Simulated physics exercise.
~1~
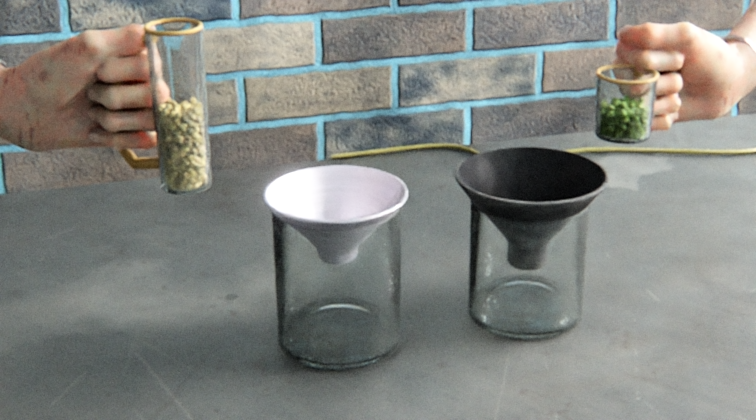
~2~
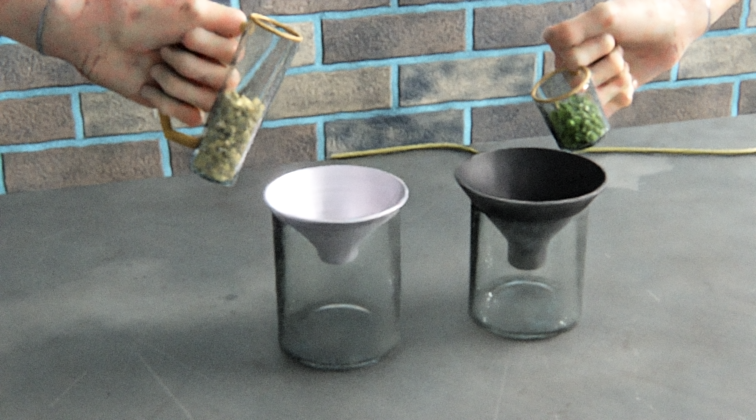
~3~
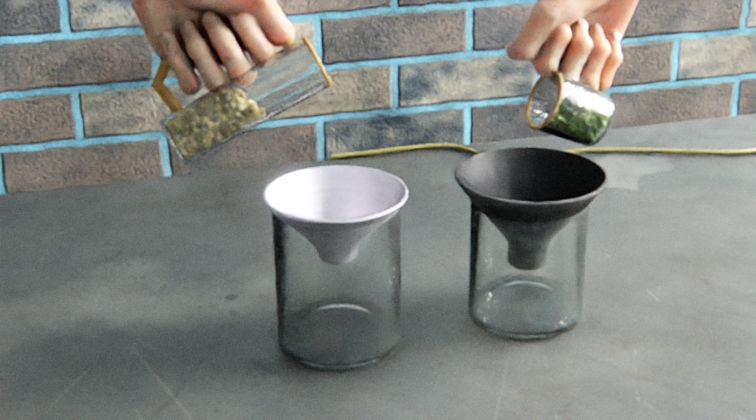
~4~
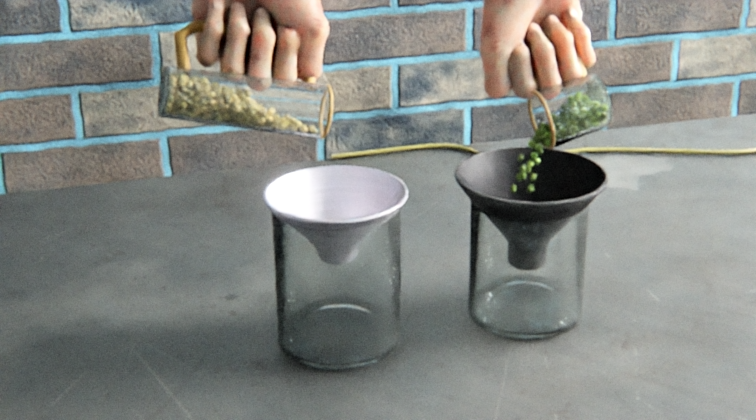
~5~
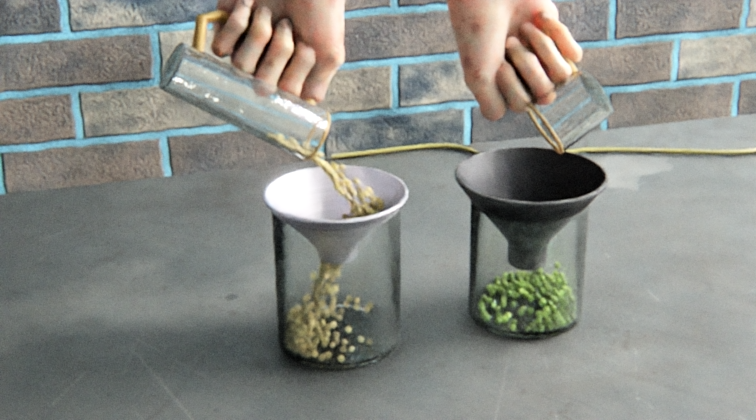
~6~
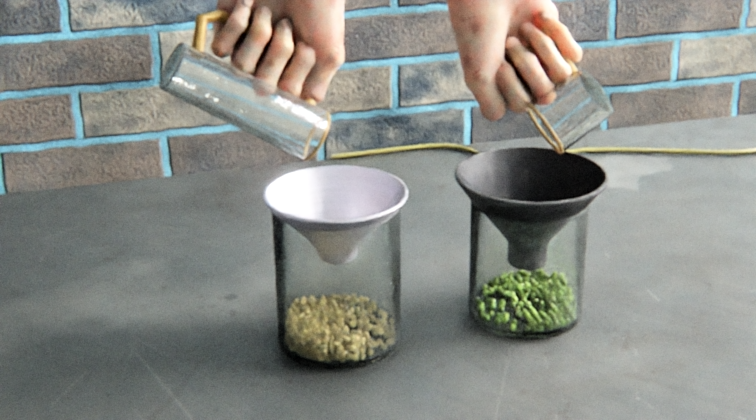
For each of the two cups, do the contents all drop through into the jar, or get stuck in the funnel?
Both loads drop all the way through. The tan pieces end up in the left jar and the green ones in the right jar, with neither funnel blocked.
On a grey table, hands empty green bits, then tan ones, through funnels into jars.
